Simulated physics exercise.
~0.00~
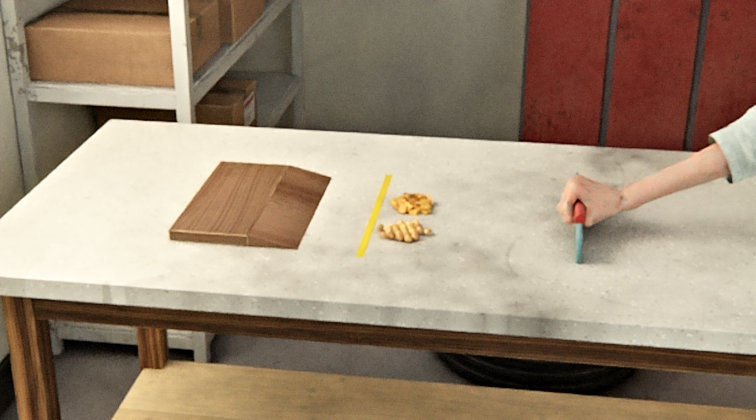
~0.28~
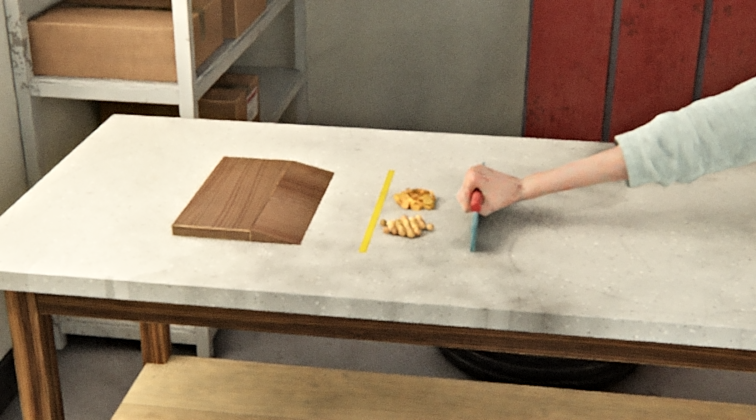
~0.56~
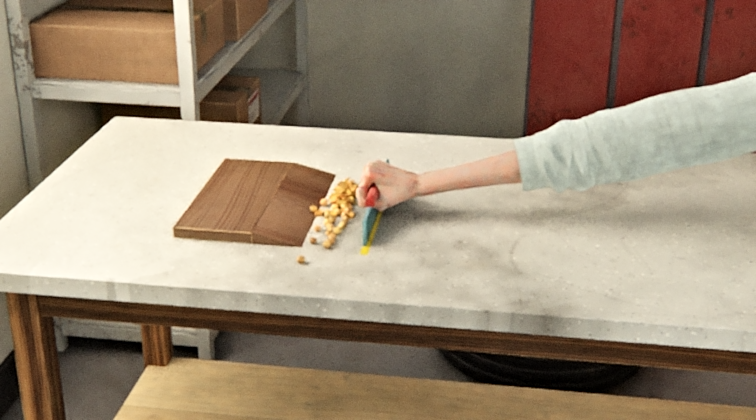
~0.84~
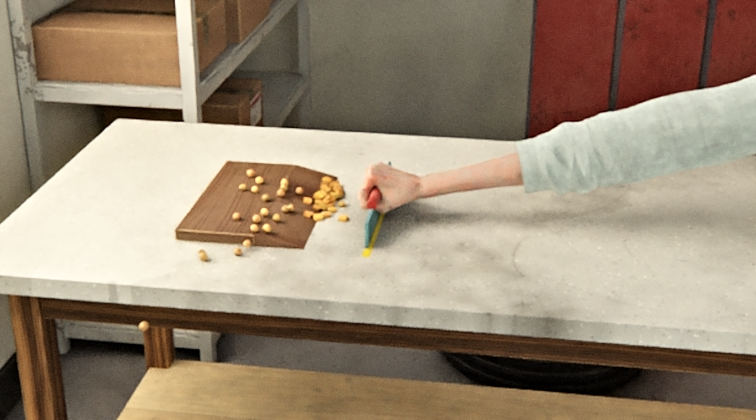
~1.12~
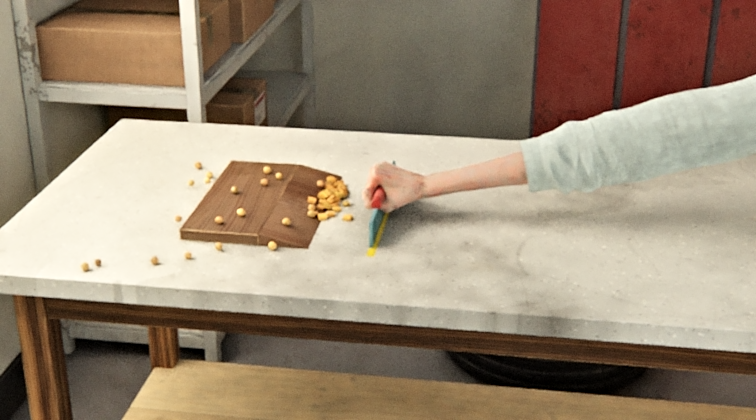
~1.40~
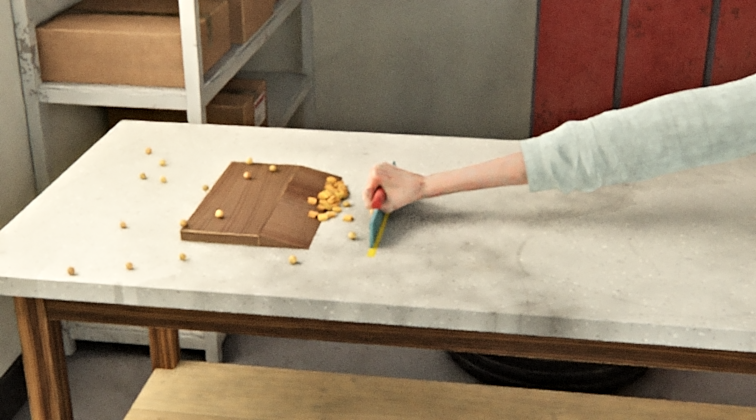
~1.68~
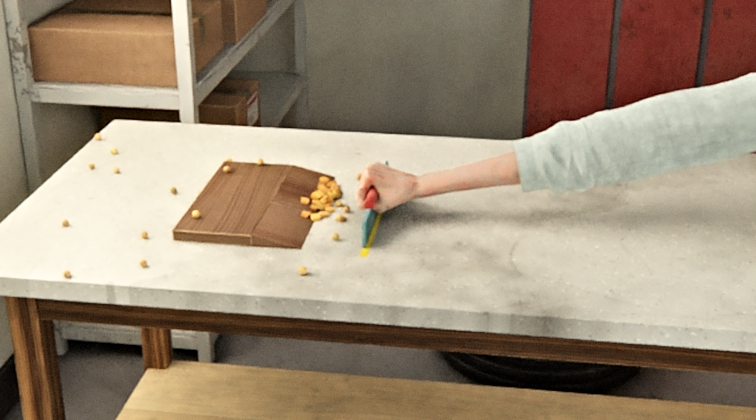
At the start, a hand holds a scraper with a red handle and bluish blade at the right of a pale tabletop, while two small golden piles sit between it and a strip of yellow tape, with a low wooden ramp to the left. The hand sweeps left and shoves both piles over the tape towards the ramp, then stops at the tape. Round yellow pieces from the near pile roll up the wood, and many spill past its top and scatter across the table. The far pile stays bunched around the ramp's foot, partly on the slope, while a few near pieces rest short of it.
